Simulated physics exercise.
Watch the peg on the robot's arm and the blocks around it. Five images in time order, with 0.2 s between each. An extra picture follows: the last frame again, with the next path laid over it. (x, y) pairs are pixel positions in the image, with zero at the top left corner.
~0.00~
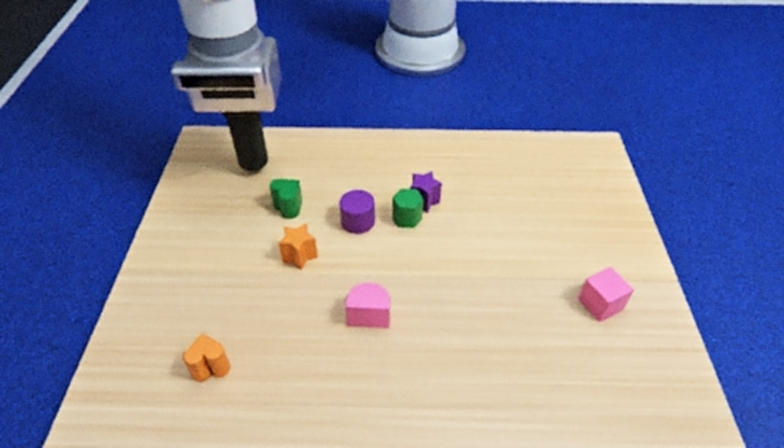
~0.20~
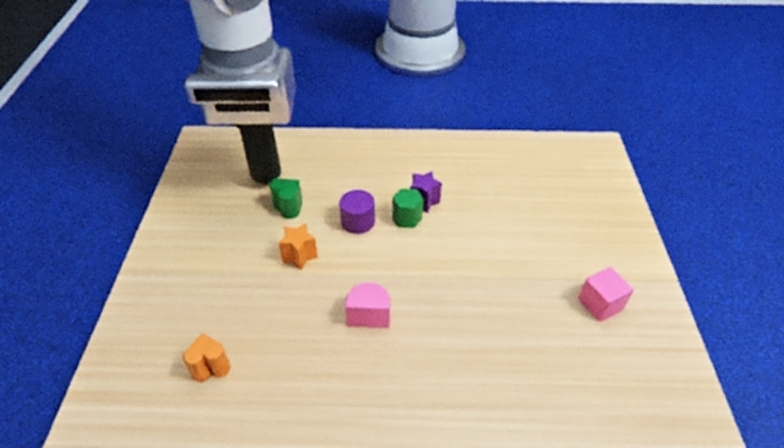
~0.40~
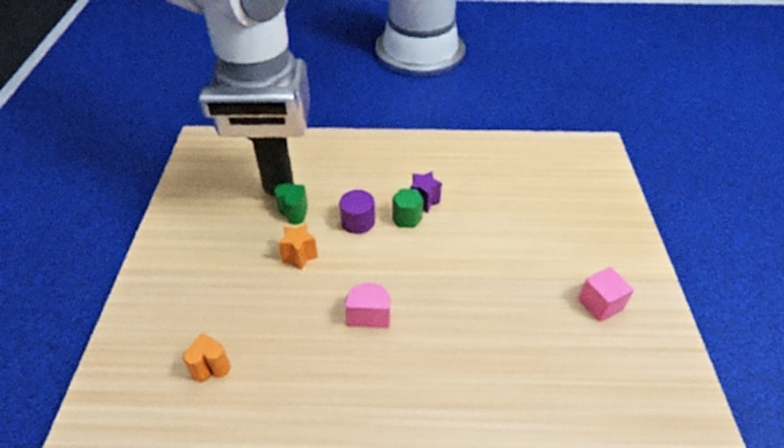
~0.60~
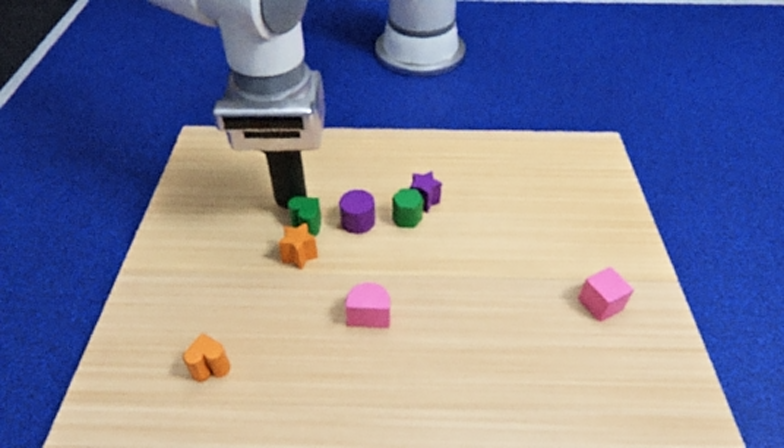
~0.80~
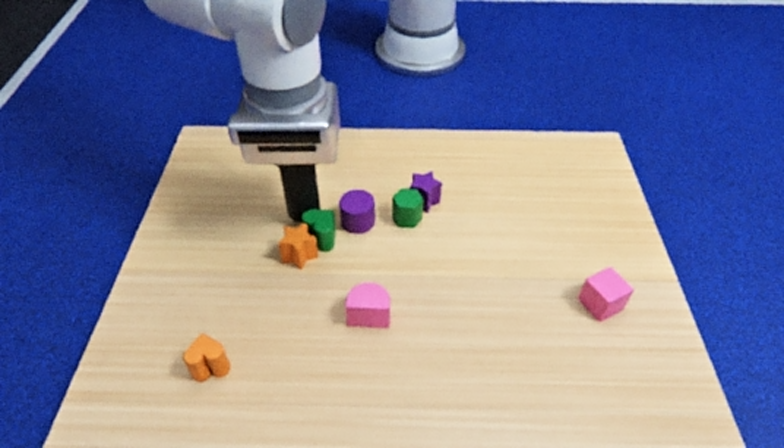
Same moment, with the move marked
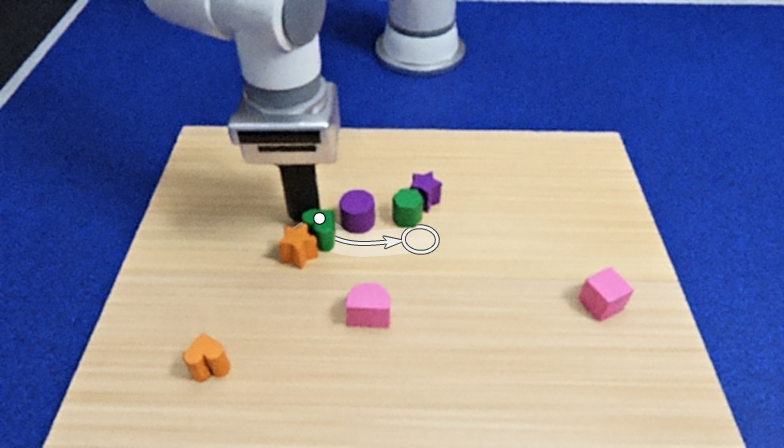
A robotic arm with a black peg reaches over a pale wooden board on a blue surface, seen from above at an angle. Green, purple, orange and pink blocks lie scattered, with a pink cube at right and an orange heart at lower left. The peg moves down and rightward, pushing the green heart-shaped block beside the orange star, while the other blocks and camera stay still.
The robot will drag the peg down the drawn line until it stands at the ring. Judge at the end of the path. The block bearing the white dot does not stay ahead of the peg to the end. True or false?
The claim holds.
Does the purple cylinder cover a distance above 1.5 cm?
Yes, that is what happens.
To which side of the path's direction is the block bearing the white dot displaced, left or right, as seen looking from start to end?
Rightward.
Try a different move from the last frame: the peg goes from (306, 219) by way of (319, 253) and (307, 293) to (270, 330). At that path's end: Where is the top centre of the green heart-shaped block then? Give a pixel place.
In the picture, it is at (348, 247).
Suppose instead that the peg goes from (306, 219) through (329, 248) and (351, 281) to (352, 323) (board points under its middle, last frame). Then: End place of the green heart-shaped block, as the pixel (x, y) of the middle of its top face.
Its top face will be centred at roughly (386, 265).
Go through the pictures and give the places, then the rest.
Tip of the peg at (254, 162), middles of tops, green heart-shaped block at (285, 187), purple cylinder at (357, 201), green hexagon at (408, 198), in the first frame.
Peg at (266, 174), nothing pushed, in the second frame.
Peg at (279, 187), green heart-shaped block at (291, 192), in the third frame.
Peg at (292, 199), green heart-shaped block at (305, 205), in the fourth frame.
Peg at (304, 212), green heart-shaped block at (319, 218), purple cylinder at (357, 201), green hexagon at (408, 198), in the fifth frame.
The line goes from (306, 219) via (336, 239) and (378, 243), ending at (420, 239); the dot is on the green heart-shaped block.
On the path given first. One third of the way, peg at (336, 232); green heart-shaped block at (349, 242), turned 15° clockwise; purple cylinder at (361, 200).
Two thirds of the way, peg at (379, 236); green heart-shaped block at (359, 250), turned 30° clockwise; purple cylinder at (373, 197).
At the end, peg at (421, 232); green heart-shaped block at (359, 250), turned 30° clockwise; purple cylinder at (373, 197); green hexagon unmoved.
